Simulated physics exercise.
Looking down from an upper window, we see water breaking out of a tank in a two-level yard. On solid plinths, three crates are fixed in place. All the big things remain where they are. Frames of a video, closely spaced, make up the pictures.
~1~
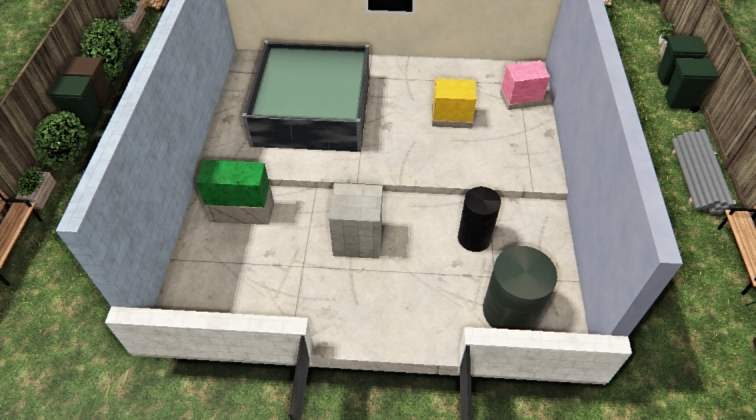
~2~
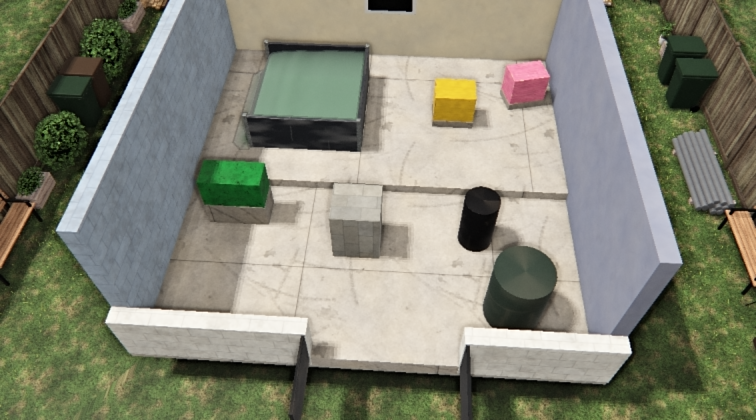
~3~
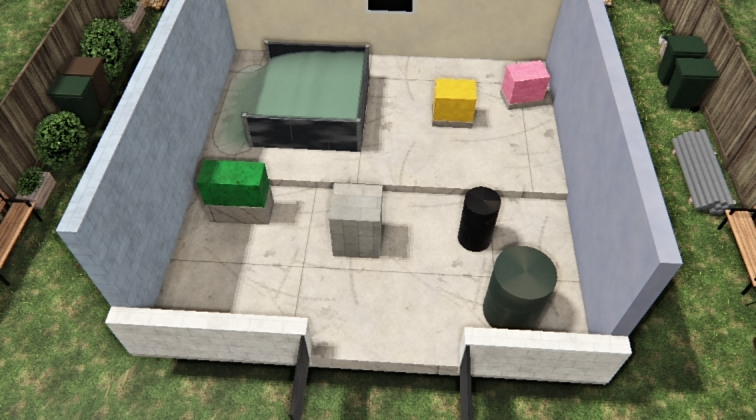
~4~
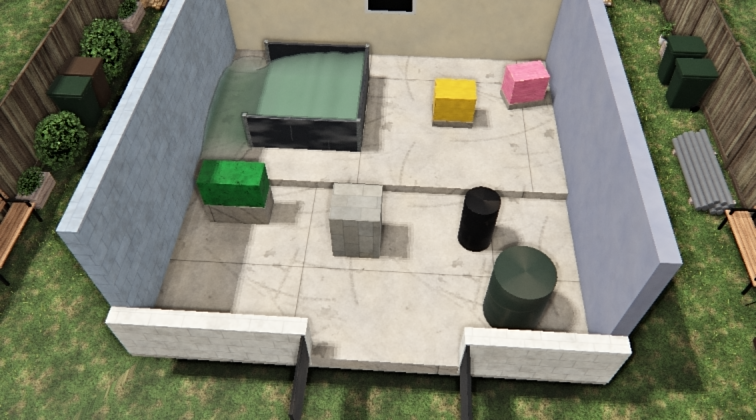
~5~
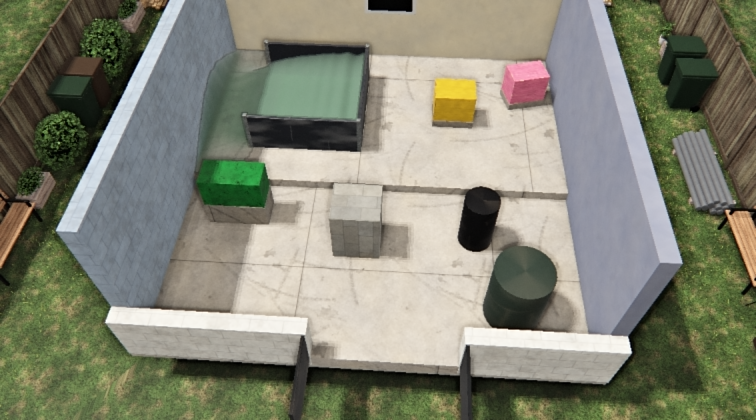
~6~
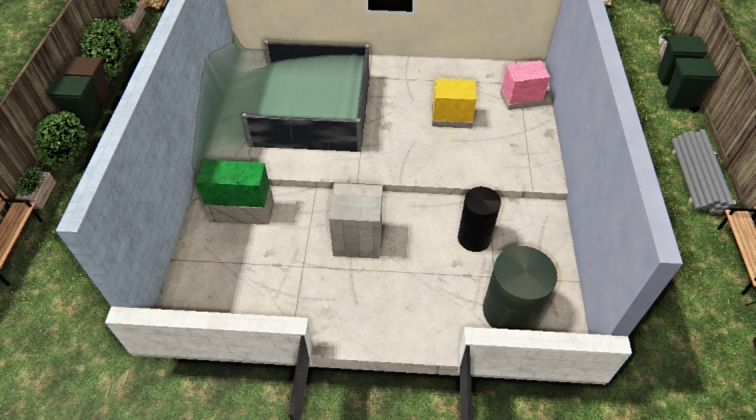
Water bursting from the left side of an open tank in a walled two-level yard, spreading to the pale side wall.
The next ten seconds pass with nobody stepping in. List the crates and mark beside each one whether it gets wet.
Pink crate - gets wet; green crate - stays dry; yellow crate - stays dry.
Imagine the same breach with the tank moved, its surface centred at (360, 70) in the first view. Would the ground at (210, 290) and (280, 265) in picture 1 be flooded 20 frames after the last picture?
The first spot is wetted, while the second is not reached.
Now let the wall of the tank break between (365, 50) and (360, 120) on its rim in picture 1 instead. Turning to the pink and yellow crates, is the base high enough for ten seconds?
In that case the pink one is flooded and the yellow one is flooded.
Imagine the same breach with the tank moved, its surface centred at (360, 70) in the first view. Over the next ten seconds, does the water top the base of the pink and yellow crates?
Pink: Not reached; yellow: Not reached.
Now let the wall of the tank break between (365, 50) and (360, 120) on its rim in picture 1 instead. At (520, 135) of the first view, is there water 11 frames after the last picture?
Status of the point: Soaked.
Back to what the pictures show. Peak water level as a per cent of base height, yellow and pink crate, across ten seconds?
Roughly 70 per cent for the first, 130 per cent for the second.
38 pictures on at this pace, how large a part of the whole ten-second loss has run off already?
My reading is near 25 per cent.
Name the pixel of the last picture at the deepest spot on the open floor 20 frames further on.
Somewhere around pixel (542, 83).
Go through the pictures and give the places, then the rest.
In the first frame, the open tank at (310, 83) is whole and still.
In the second frame, the front is at (247, 148), out from the gap at (262, 97).
In the third frame, the front is at (227, 149), out from the gap at (262, 99).
In the fourth frame, water pours out at (262, 100) and has run to a hidden place.
In the fifth frame, the front is at a hidden place, out from the gap at (262, 101).
In the sixth frame, water pours out at (263, 101) and has run to (193, 195).
A moment on, water covers 15 % of the floor; the pink crate not reached, the green crate water round its plinth, the yellow crate not reached.
Next, water covers 25 % of the floor; the pink crate not reached, the green crate water round its plinth, the yellow crate not reached.
Then, water covers 55 % of the floor; the pink crate water round its plinth, the green crate water round its plinth, the yellow crate water round its plinth.
Later, water covers 80 % of the floor; the pink crate water round its plinth, the green crate water round its plinth, the yellow crate water round its plinth.
In the end, water covers 90 % of the floor; the pink crate was topped, the green crate stayed above the water, the yellow crate stayed above the water.
